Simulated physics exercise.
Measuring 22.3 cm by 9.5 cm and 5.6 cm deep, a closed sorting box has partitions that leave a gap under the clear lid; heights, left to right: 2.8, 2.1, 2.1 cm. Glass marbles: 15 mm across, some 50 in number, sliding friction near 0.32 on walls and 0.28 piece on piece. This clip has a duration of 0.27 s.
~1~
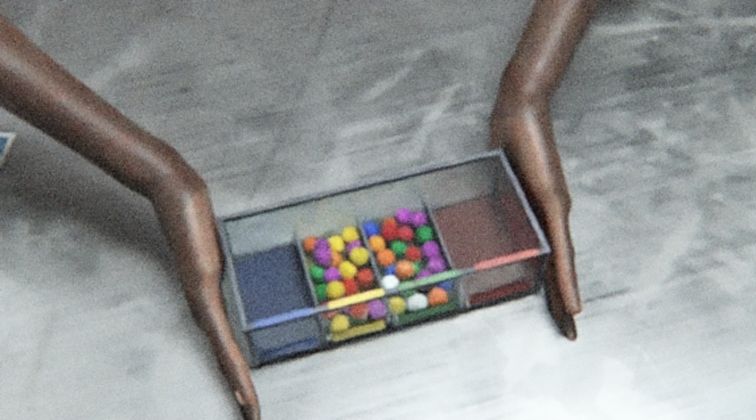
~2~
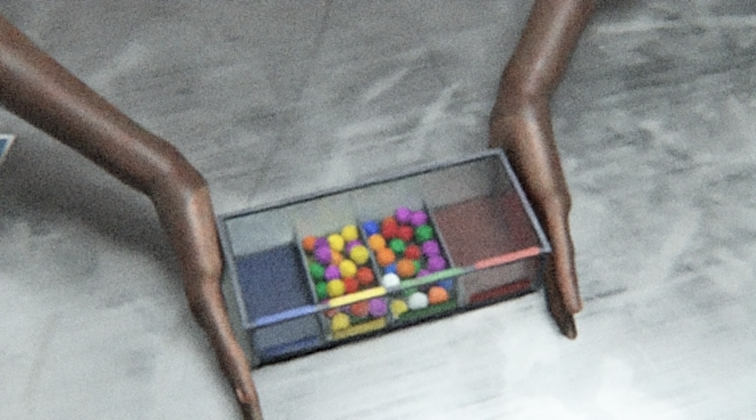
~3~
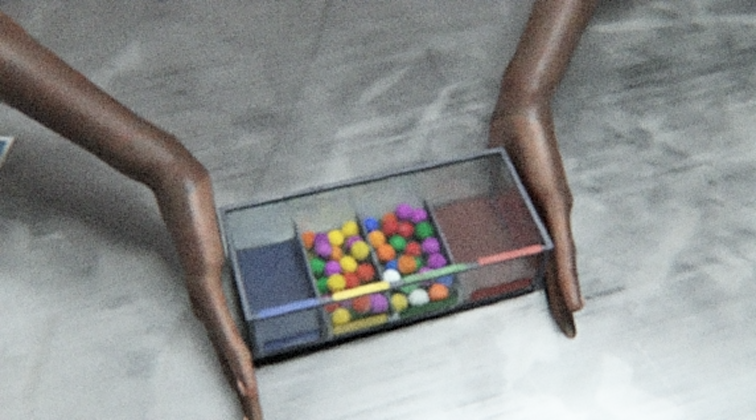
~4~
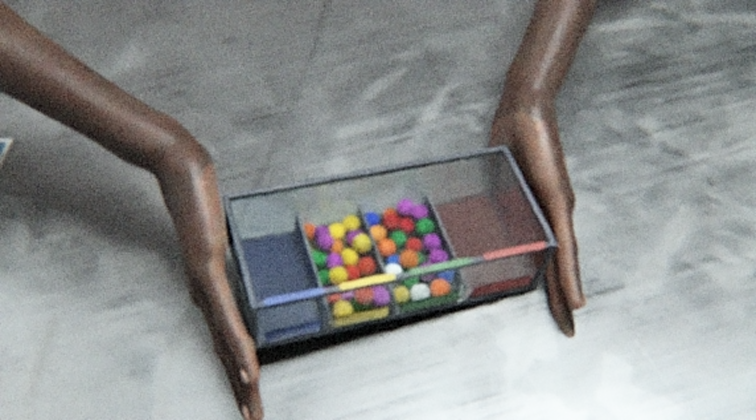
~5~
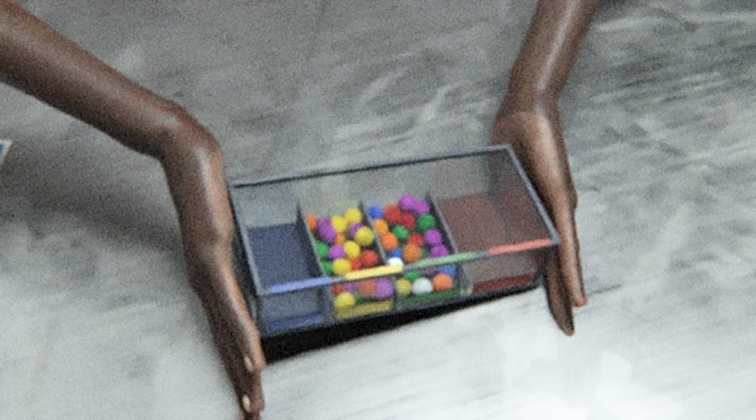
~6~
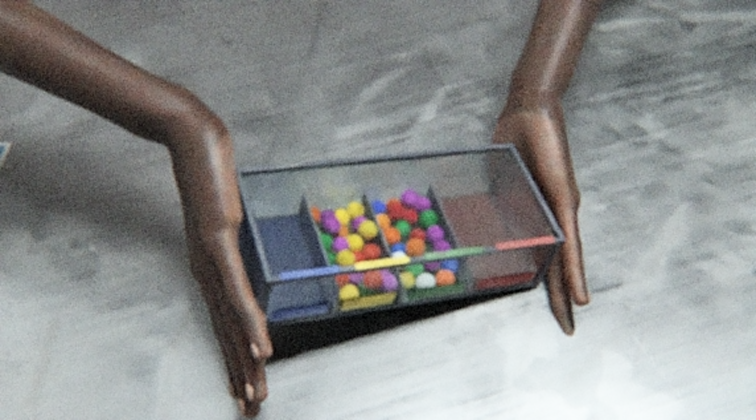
Two hands slowly tilting a clear-lidded box by raising its left end, colourful marbles staying in the yellow and green middle compartments.
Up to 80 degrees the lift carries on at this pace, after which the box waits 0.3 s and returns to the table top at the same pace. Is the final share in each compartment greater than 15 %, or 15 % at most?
Red: Greater than 15 %, blue: 15 % at most, green: Greater than 15 %, yellow: Greater than 15 %.
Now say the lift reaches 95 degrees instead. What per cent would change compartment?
100 percent.
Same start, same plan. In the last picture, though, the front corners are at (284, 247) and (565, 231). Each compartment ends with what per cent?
Per cent at the end: Red 35; blue 0; green 40; yellow 25.
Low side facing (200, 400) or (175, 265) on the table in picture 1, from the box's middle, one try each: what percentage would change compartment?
The share comes to about 25 in a hundred, then about 15 in a hundred.
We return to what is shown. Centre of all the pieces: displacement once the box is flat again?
I'd put it at close to 3.5 cm.
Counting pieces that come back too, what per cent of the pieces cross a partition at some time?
Something like 25 per cent of the pieces.
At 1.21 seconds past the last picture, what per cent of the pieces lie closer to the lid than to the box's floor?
Close to 10 in a hundred.
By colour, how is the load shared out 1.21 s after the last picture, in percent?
Red = 20, blue = 0, green = 50, yellow = 35 (per cent).
Then, 1.21 s after the last picture, tilt 80 degrees; red 20 %, green 50 %, yellow 35 %.
Then, 2.02 s after the last picture, tilt 40 degrees; red 25 %, green 45 %, yellow 30 %.
Then, 2.84 s after the last picture, tilt 0 degrees; red 25 %, green 45 %, yellow 30 %.
In the end, red 25 %, blue 0 %, green 45 %, yellow 30 %.
